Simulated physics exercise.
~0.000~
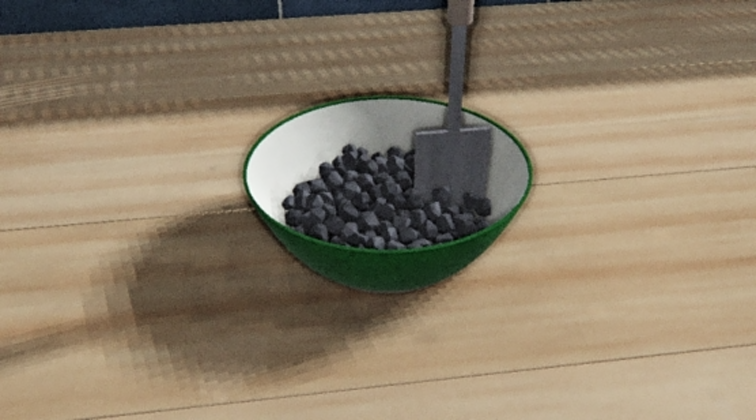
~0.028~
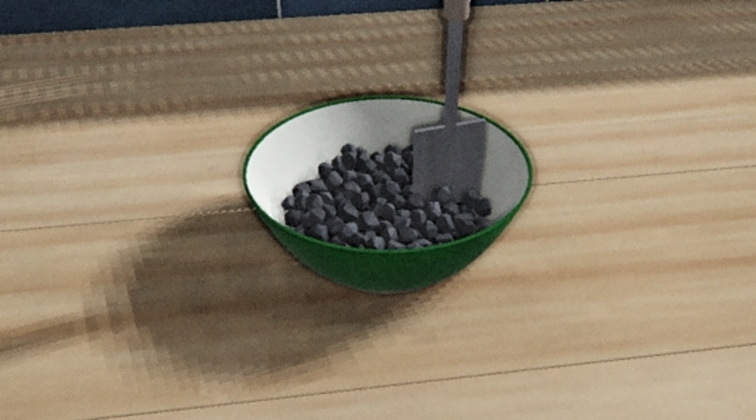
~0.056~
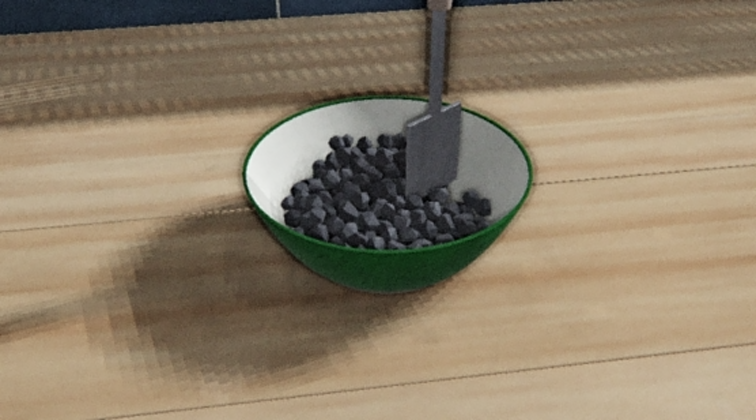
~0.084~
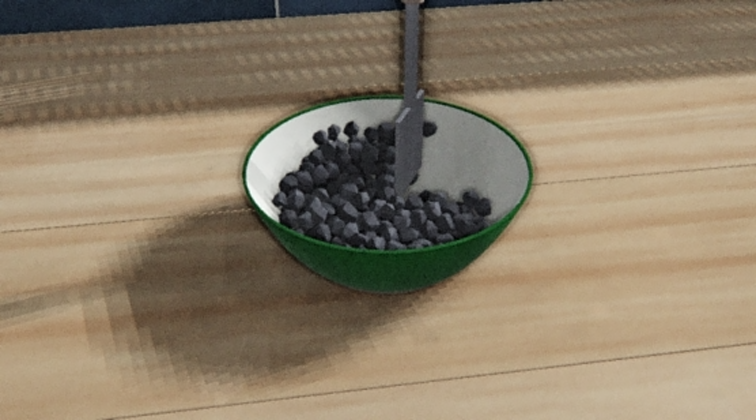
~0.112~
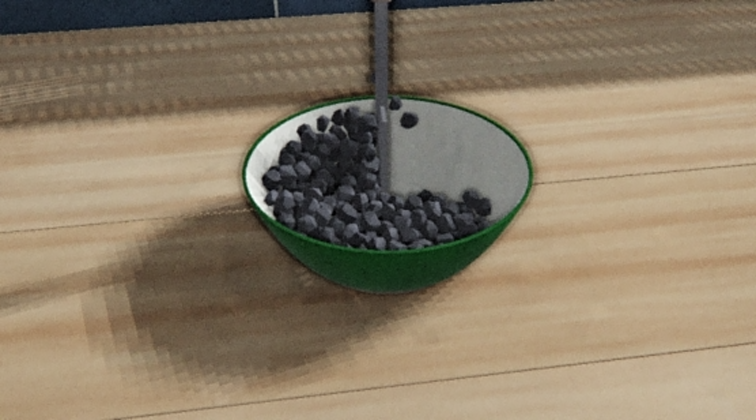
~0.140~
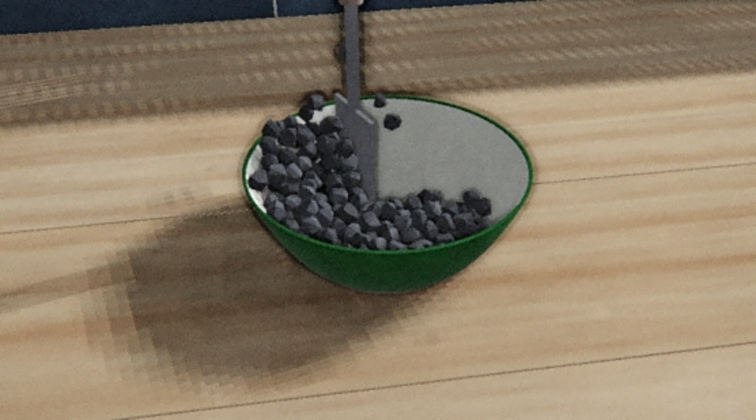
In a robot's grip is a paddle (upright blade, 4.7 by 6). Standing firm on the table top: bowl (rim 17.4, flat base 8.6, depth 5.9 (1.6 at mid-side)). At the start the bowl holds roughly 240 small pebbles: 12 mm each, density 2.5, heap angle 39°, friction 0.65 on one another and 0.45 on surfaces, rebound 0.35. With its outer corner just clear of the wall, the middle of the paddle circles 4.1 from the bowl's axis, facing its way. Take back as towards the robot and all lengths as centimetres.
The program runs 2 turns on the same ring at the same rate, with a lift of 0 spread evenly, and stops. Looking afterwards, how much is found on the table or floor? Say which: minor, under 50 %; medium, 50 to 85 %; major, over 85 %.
That would be a medium share.
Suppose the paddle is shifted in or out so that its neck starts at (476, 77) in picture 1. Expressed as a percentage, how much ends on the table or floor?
It comes to around 5 percent.
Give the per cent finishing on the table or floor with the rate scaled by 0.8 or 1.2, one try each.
Roughly 45 and 60 per cent.
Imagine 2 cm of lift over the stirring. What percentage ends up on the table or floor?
Near 35 in a hundred.
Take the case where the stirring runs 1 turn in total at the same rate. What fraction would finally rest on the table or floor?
That would give some 35 percent.
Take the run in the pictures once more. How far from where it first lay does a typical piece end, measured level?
Near 18 cm.
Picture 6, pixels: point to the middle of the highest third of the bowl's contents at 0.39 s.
Near (480, 158).
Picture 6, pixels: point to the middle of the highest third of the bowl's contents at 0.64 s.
Roughly pixel (338, 229).
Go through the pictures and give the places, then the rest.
The paddle neck at (455, 108), 0° round; upper third of the load around (377, 204), from x 290 to 485, top at y 150; 239 in the bowl, in the first picture.
The paddle neck at (451, 103), 9° round; upper third of the load around (380, 202), from x 290 to 485, top at y 150, in the second picture.
The paddle neck at (436, 92), 34° round; upper third of the load around (384, 191), from x 290 to 485, top at y 140, in the third picture.
The paddle neck at (411, 84), 60° round; upper third of the load around (360, 179), from x 280 to 485, top at y 115, in the fourth picture.
The paddle neck at (382, 82), 86° round; upper third of the load around (333, 173), from x 270 to 485, top at y 80, in the fifth picture.
The paddle neck at (353, 87), 112° round; upper third of the load around (308, 170), from x 260 to 485, top at y 50; 238 in the bowl, 1 in flight or on the tool, in the sixth picture.
After 0.39 s, 348° round, highest piece 9 above the table; 163 in the bowl, 48 on the table or floor, 28 in flight or on the tool.
After 0.64 s, 223° round, highest piece 8 above the table; 126 in the bowl, 100 on the table or floor, 13 in flight or on the tool.
After 0.97 s, 0° round, highest piece 5 above the table; 137 on the table or floor, 102 in the bowl.
After 1.67 s, 0° round, highest piece 5 above the table; 137 on the table or floor, 102 in the bowl.
In the end, 137 on the table or floor, 102 in the bowl. That is 57 % on the table or floor.
